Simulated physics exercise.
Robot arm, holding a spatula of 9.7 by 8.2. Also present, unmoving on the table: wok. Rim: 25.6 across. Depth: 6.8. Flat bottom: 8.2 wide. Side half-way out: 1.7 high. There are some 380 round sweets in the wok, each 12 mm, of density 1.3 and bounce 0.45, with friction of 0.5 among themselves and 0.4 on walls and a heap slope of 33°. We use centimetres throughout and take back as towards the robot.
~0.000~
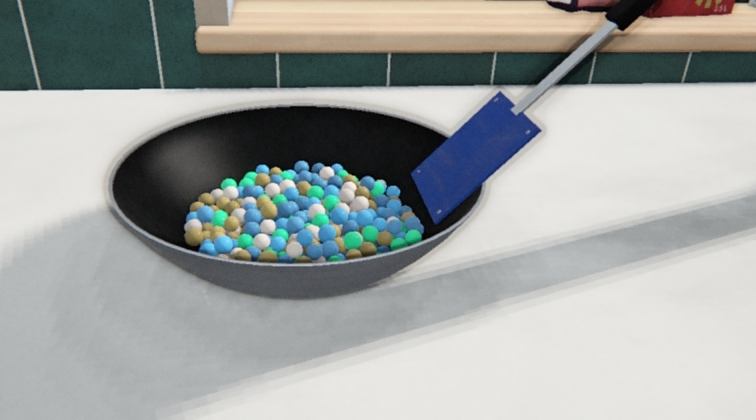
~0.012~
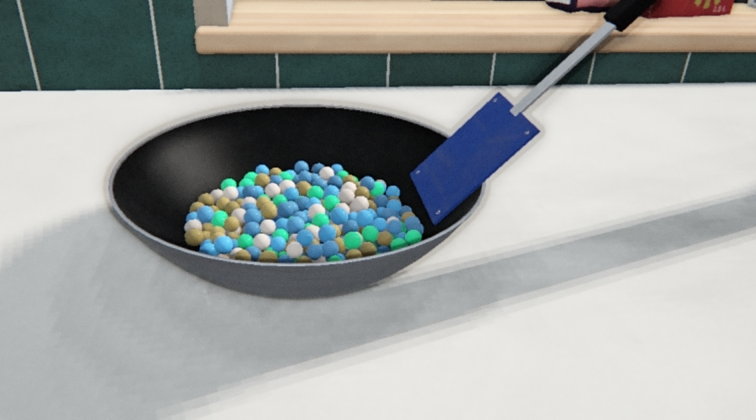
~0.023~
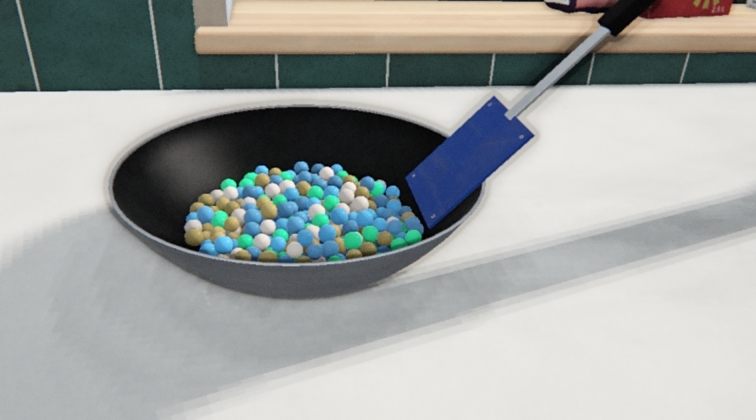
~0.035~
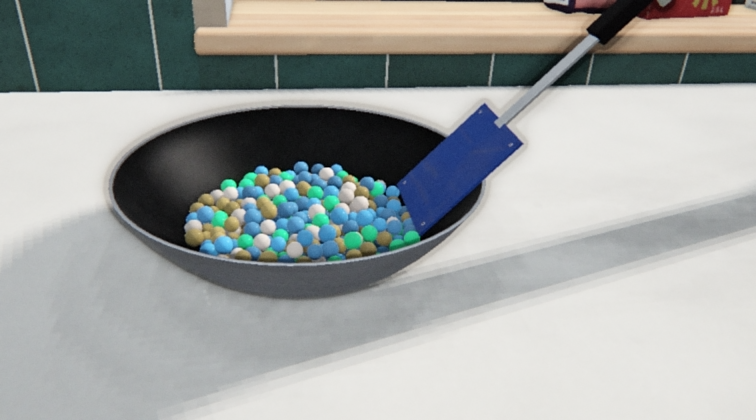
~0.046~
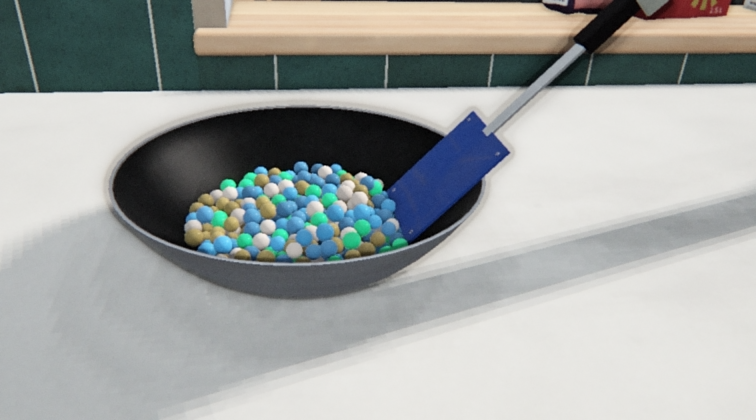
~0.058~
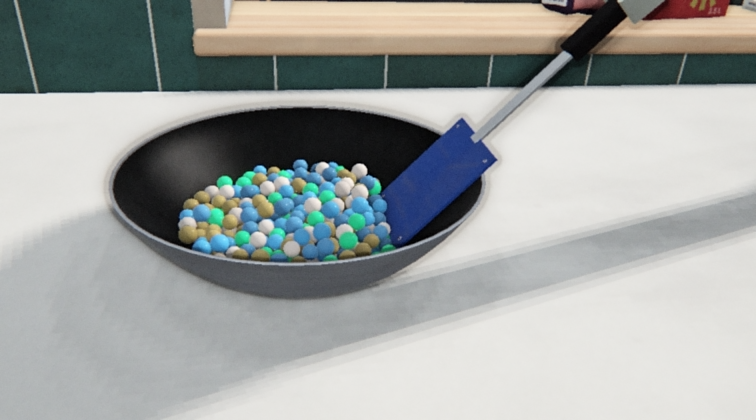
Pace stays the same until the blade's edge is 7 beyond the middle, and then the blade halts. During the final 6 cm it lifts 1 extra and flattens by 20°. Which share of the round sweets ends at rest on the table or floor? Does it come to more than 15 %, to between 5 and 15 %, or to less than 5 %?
It comes to between 5 and 15 %.
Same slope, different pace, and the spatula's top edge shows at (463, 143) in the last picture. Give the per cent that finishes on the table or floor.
Expect some 25 per cent there.
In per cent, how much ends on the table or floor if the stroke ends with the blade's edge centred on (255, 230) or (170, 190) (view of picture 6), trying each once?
I'd say some 0 per cent, then some 40 per cent.
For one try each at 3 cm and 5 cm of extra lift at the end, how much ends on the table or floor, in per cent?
You'd get some 15 per cent with the first setting and some 15 per cent with the second.
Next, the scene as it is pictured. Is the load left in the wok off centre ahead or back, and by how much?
Offset: About 5.0 cm, ahead.
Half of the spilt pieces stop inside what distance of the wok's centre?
Distance, approx.: 18 cm.
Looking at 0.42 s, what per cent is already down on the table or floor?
Some 8 per cent of the load.
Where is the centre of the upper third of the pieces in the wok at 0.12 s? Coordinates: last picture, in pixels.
(228, 207).
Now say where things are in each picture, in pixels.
In the first frame, the spatula top edge at (519, 109), sloping 46°; upper third of the load around (311, 209), from x 195 to 415, top at y 170; 381 in the wok.
In the second frame, the spatula top edge at (518, 110), sloping 46°; upper third of the load around (311, 209), from x 195 to 415, top at y 170.
In the third frame, the spatula top edge at (513, 114), sloping 46°; upper third of the load around (312, 210), from x 195 to 415, top at y 170.
In the fourth frame, the spatula top edge at (503, 122), sloping 46°; upper third of the load around (308, 210), from x 195 to 410, top at y 170.
In the fifth frame, the spatula top edge at (491, 130), sloping 46°; upper third of the load around (304, 208), from x 195 to 405, top at y 170.
In the sixth frame, the spatula top edge at (479, 137), sloping 46°; upper third of the load around (301, 207), from x 190 to 400, top at y 165; 381 in the wok.
After 0.12 s, sloping 46°, highest piece 6 above the table; 381 in the wok.
After 0.19 s, sloping 39°, highest piece 8 above the table; 381 in the wok.
After 0.42 s, sloping 26°, highest piece 8 above the table; 346 in the wok, 32 on the table or floor, 3 on the blade or in flight.
After 1.47 s, sloping 26°, highest piece 8 above the table; 346 in the wok, 35 on the table or floor.
In the end, 346 in the wok, 35 on the table or floor. That is 9 % on the table or floor.
